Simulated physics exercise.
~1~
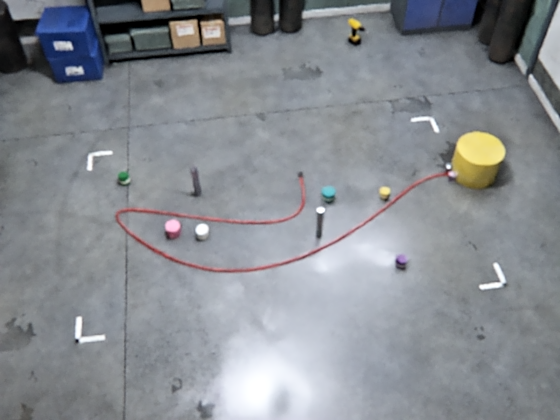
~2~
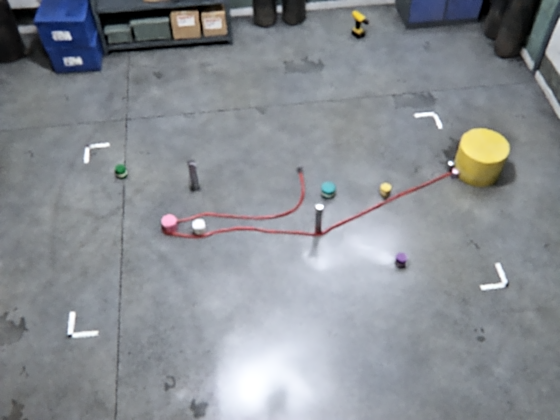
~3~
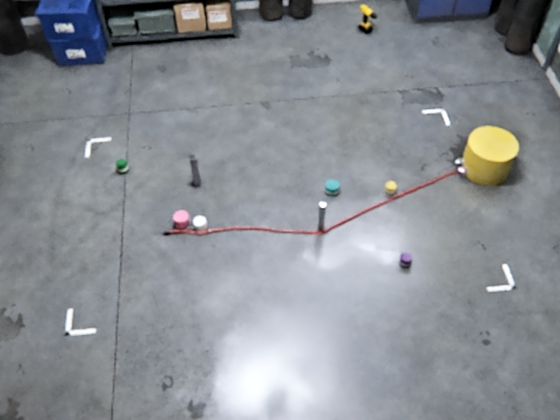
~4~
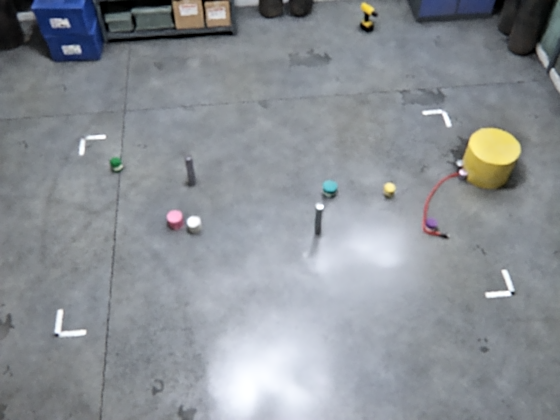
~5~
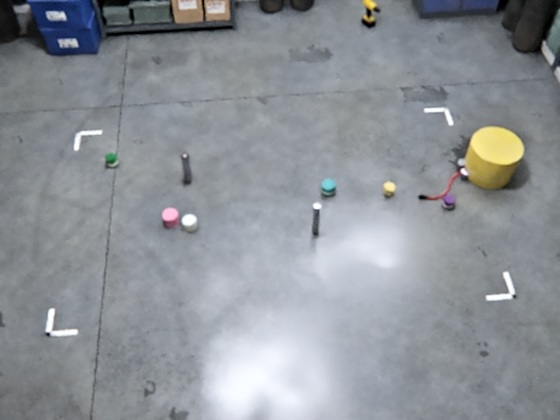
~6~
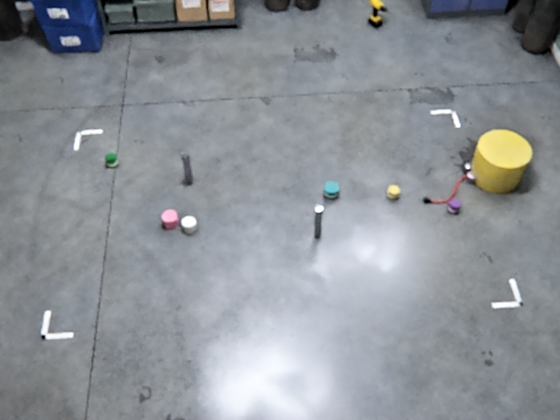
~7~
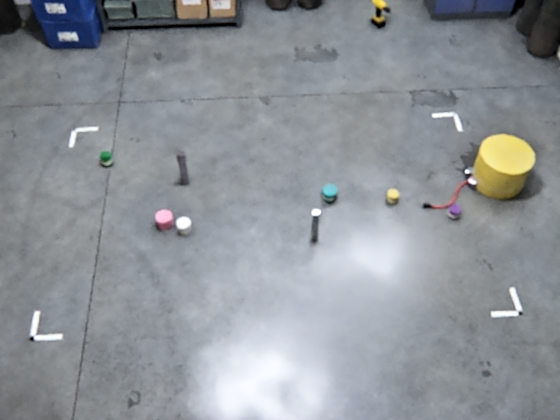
A long red cord loops across a grey concrete floor from a big yellow drum at the right, seen from high above in a workshop with shelves and blue boxes at the back. Small pink, white, green, teal, yellow and purple containers and two dark upright posts stand between white corner marks. The cord draws in toward the drum, tightening around the pink tub and bending at the nearer post. Its free end slips past the pink tub, which shifts slightly. The cord then sweeps right and drags the purple canister up toward the drum, finally resting as a short curl beside it.
